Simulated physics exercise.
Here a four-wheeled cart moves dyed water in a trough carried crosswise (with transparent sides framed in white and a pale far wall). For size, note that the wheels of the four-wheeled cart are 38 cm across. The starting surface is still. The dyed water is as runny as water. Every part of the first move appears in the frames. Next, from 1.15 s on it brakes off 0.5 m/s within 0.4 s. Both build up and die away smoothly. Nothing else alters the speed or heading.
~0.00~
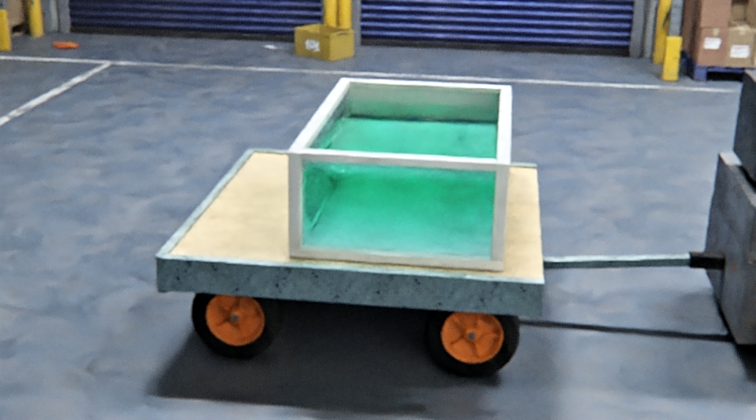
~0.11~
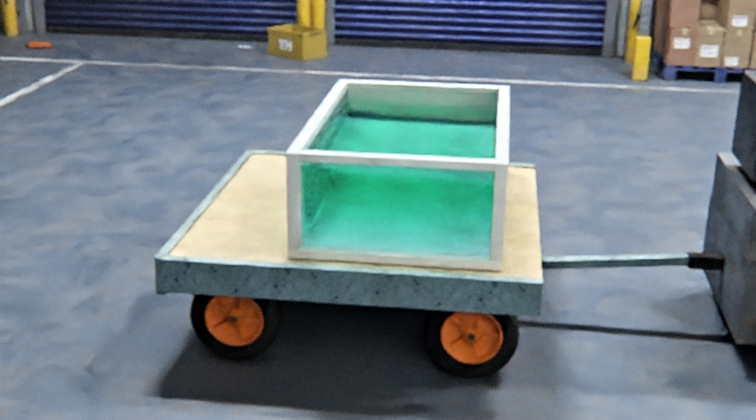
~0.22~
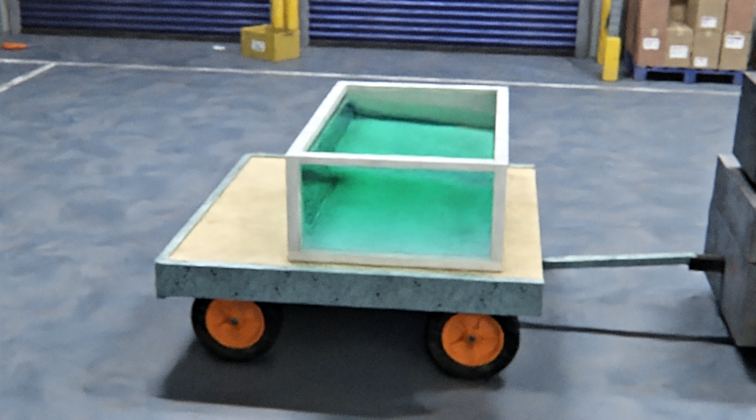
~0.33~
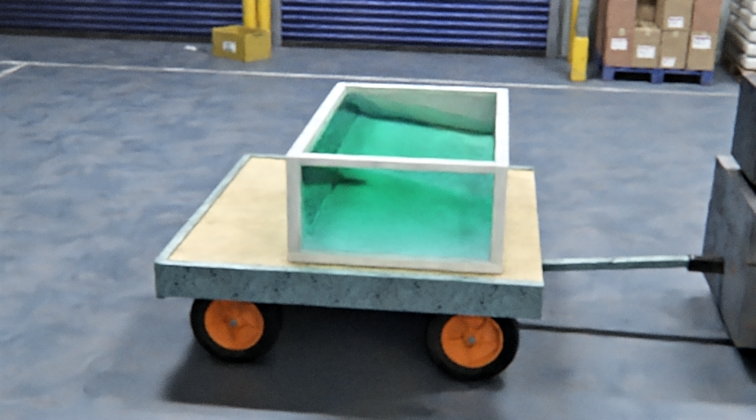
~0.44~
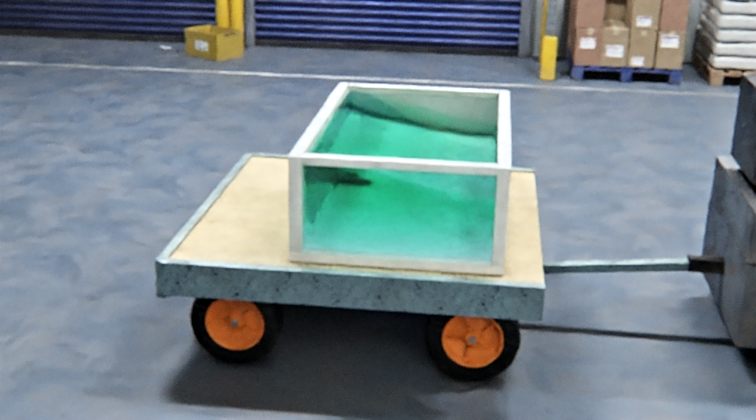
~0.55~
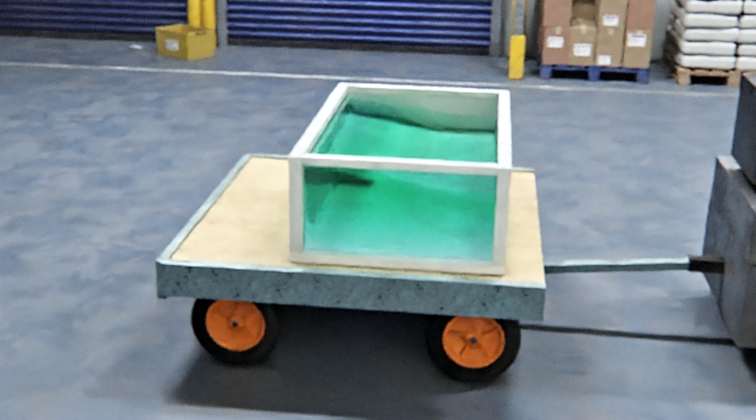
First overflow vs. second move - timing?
Never.
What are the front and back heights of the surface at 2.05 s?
Height at the front is 30 cm; height at the back is 32 cm.
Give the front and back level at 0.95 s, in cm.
The front stands at 38 cm and the back at 26 cm.
After 0.95 s it stands 26 cm high behind and 38 cm in front; all of it is still inside.
After 1.45 s it stands 32 cm high behind and 31 cm in front; all of it is still inside.
After 2.05 s it stands 32 cm high behind and 31 cm in front; all of it is still inside.
After 4.53 s all of it is still inside.
